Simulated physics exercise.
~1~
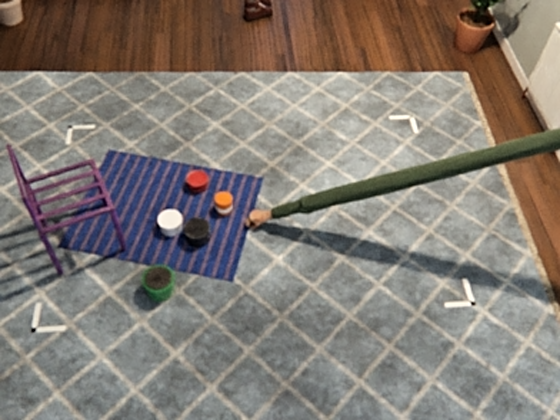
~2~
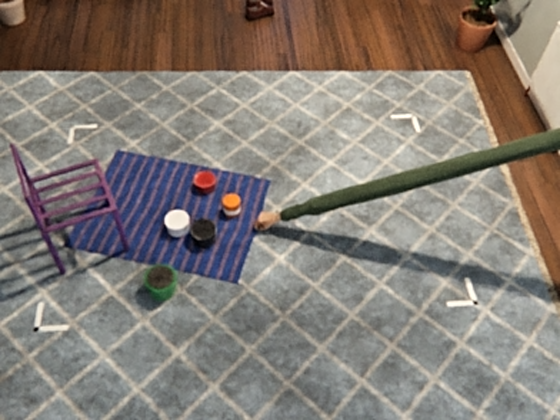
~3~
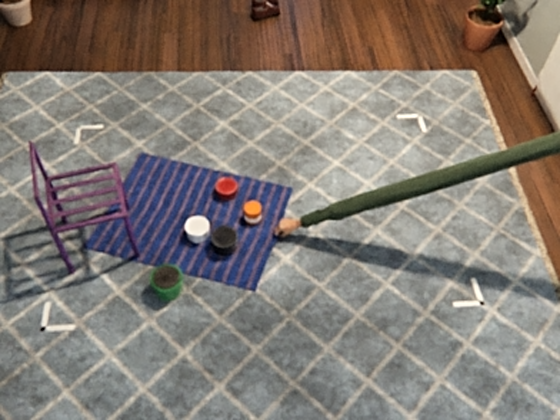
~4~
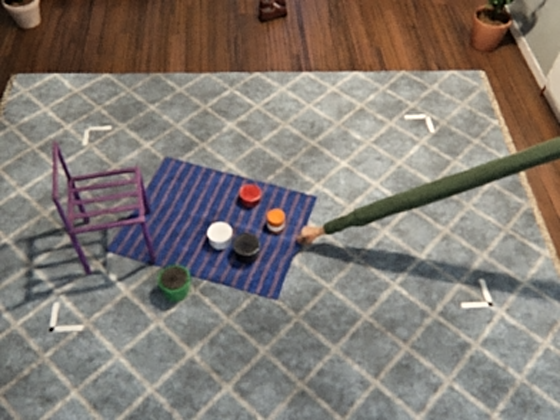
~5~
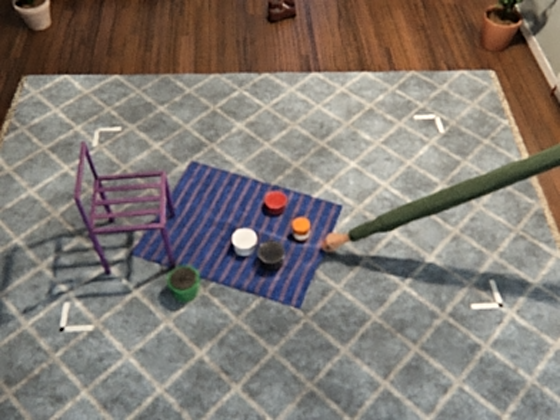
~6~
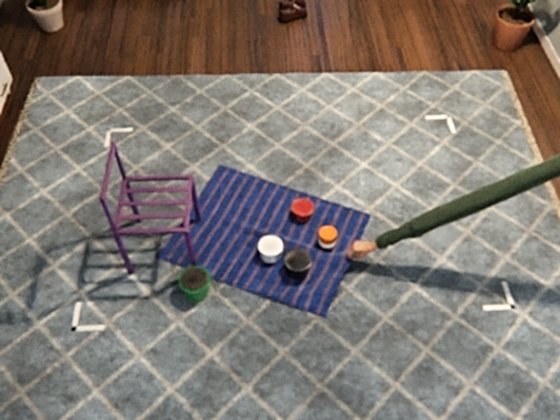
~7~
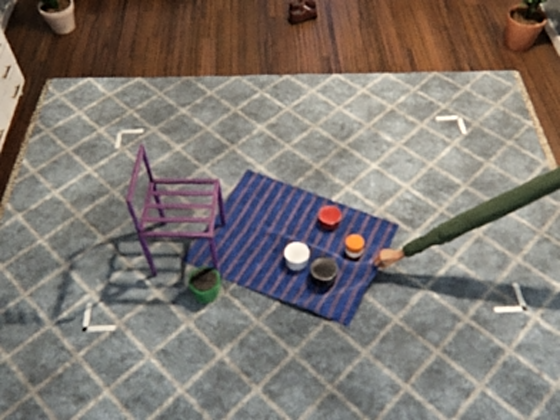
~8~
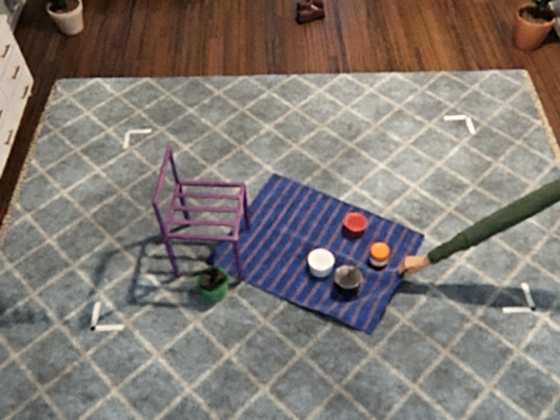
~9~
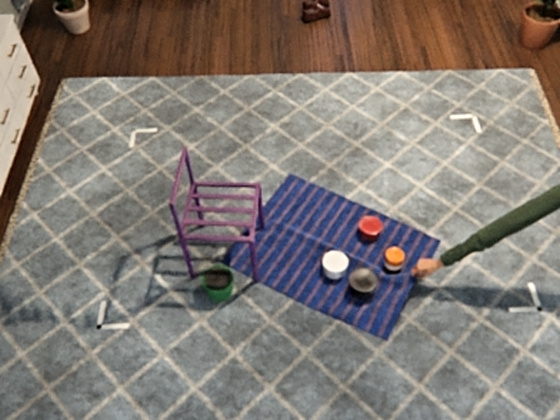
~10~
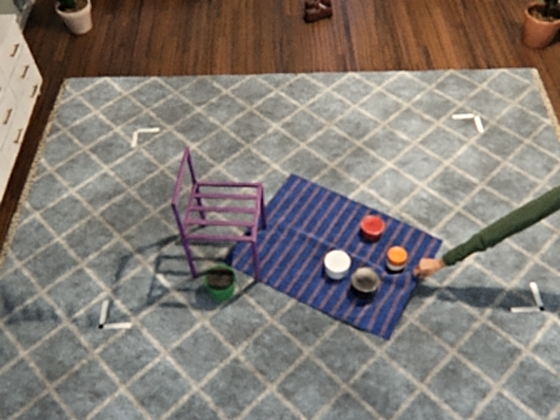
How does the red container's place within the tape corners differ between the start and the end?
At the start the red container stands left of the middle of the taped area. By the end it has ridden on the sheet to the right side of that area, a little closer to the viewer.
